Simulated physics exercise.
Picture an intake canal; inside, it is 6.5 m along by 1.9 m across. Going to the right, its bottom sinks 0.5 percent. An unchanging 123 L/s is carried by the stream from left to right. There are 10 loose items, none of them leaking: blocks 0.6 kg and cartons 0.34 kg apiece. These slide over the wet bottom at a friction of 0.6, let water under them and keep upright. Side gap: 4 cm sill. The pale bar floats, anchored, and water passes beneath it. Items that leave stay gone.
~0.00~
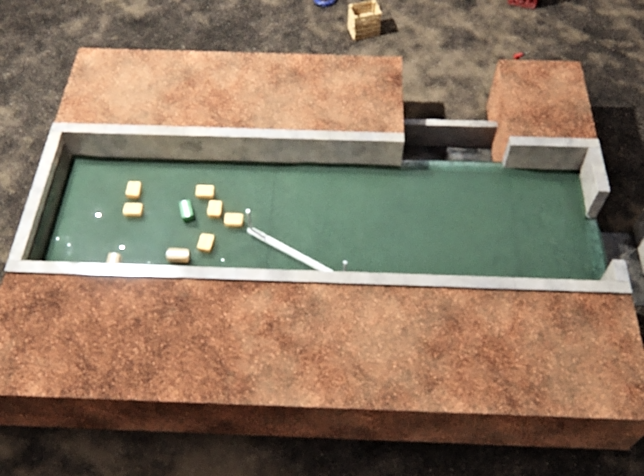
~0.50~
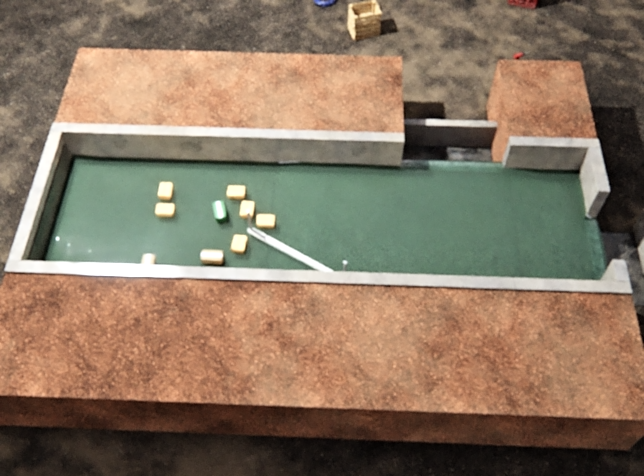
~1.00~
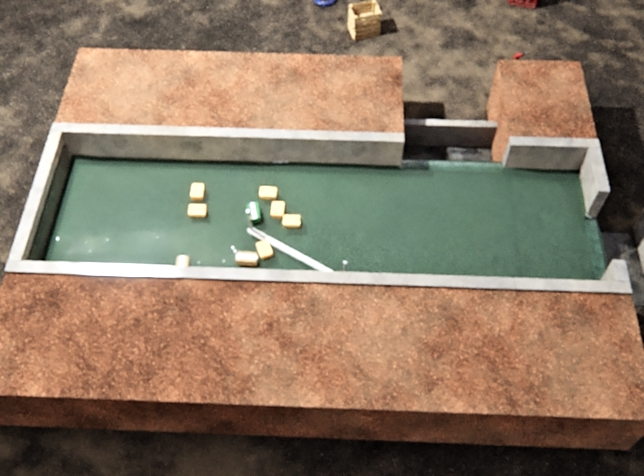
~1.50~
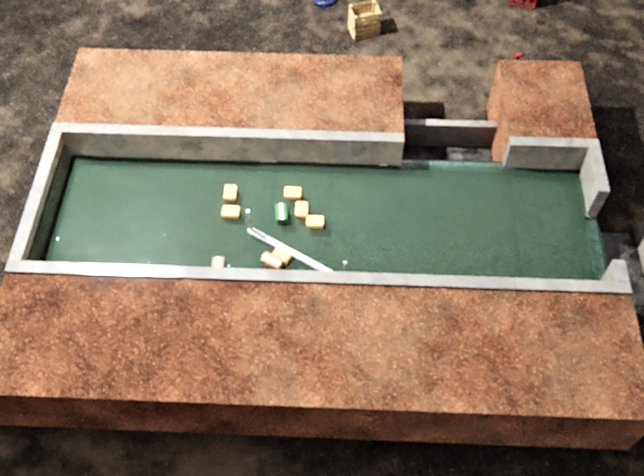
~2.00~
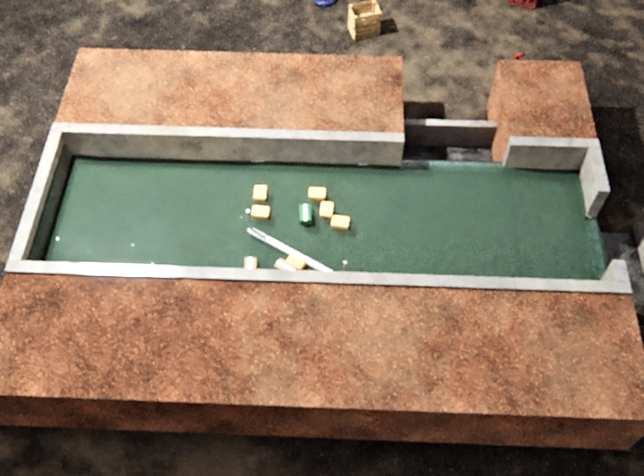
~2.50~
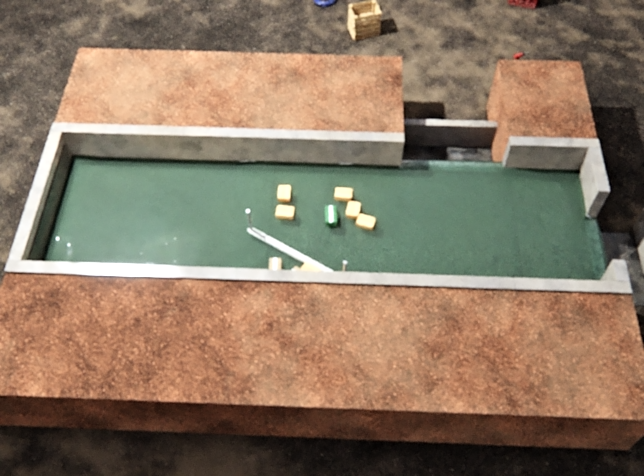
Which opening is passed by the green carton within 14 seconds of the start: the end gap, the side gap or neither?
End gap.
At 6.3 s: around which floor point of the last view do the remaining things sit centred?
I'd say about (409, 235) in the last view.
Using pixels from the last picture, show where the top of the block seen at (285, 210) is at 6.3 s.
The top should be near pixel (465, 199).
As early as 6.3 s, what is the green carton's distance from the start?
It has shifted about 350 cm.
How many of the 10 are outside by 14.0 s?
The count is 5.
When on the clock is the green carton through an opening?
Close to 10.0 s, I'd say.
After 3.5 s the green carton is near (380, 215), 2.4 m from its start, afloat; 0 of 10 are out; 10 afloat.
After 6.3 s the green carton is near (490, 205), 3.7 m from its start, afloat; 1 of 10 are out; 9 afloat.
After 10.0 s the green carton has gone out by the end gap; 4 of 10 are out; 6 afloat.
After 14.0 s the green carton has gone out by the end gap; 5 of 10 are out; 5 afloat.
